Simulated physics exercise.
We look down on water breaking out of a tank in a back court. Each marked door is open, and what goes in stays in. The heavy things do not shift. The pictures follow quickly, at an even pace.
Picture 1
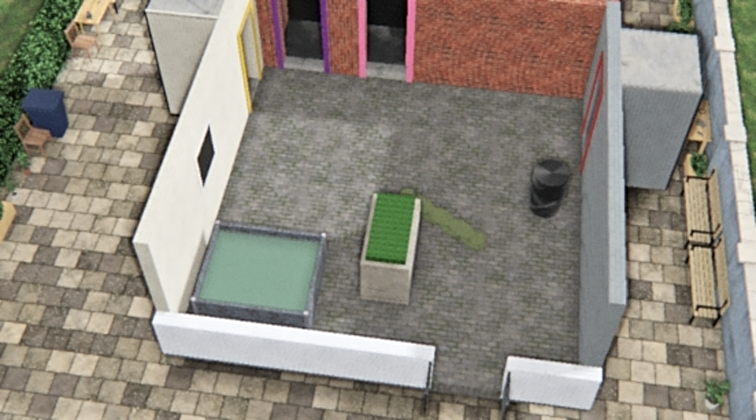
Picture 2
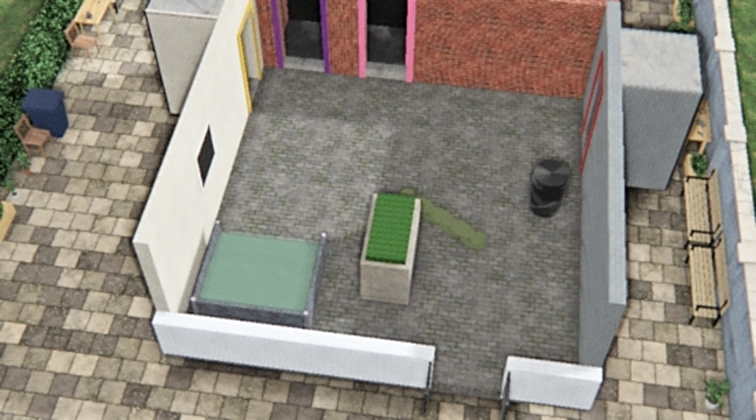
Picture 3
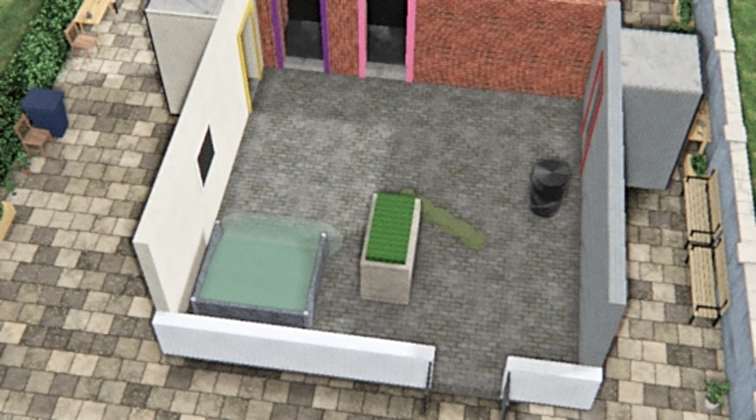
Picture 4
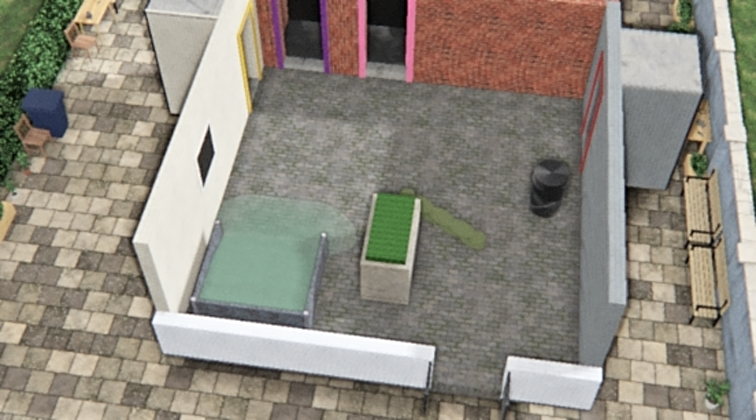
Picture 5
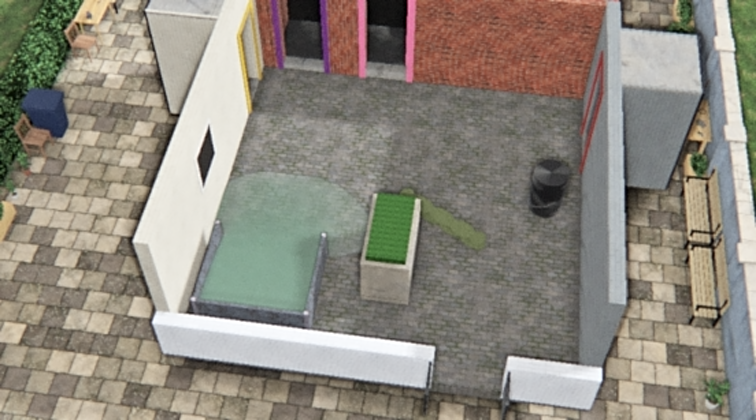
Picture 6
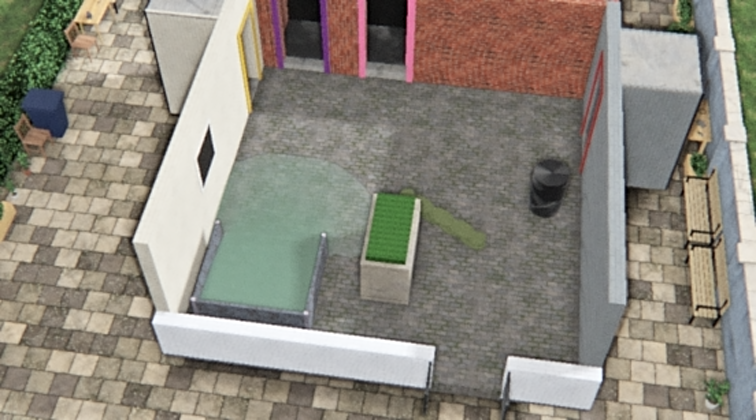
Pale green water broke out of the far side of a square tank in a paved back court and spread in a widening, rounded sheet across the grey paving, reaching beside the grass-topped planter.
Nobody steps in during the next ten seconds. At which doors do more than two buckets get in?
The red door holds within the limit; the yellow door floods; the pink door holds within the limit; the purple door floods.
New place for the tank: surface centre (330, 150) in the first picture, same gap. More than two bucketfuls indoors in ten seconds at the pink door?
One by one: Pink door passes that mark.
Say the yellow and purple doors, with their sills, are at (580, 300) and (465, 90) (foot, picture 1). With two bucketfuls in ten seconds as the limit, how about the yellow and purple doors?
Yellow door stays under; purple door takes less.
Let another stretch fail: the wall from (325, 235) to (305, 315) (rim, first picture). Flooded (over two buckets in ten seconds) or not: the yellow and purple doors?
One by one: The yellow door keeps below it; the purple door keeps below it.
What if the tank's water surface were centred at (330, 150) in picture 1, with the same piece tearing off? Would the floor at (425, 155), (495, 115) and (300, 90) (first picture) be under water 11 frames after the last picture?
One after the other: No water, covered, flooded.
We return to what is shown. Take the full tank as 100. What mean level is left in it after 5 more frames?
Some 46 per cent.
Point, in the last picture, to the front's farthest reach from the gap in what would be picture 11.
Near (335, 84).
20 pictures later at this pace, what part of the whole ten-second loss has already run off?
Close to 60 %.
A moment on, water covers 30 % of the floor; the red door not reached, the yellow door wet at the sill, nothing in, the pink door not reached, the purple door not reached.
Next, water covers 40 % of the floor; the red door not reached, the yellow door wet at the sill, nothing in, the pink door wet at the sill, nothing in, the purple door under two buckets in.
Then, water covers 50 % of the floor; the red door not reached, the yellow door under two buckets in, the pink door wet at the sill, nothing in, the purple door far over two buckets in.
Later, water covers 65 % of the floor; the red door wet at the sill, nothing in, the yellow door over two buckets in, the pink door wet at the sill, nothing in, the purple door far over two buckets in.
In the end, water covers 90 % of the floor; the red door wet at the sill, nothing in, the yellow door over two buckets in, the pink door wet at the sill, nothing in, the purple door far over two buckets in.
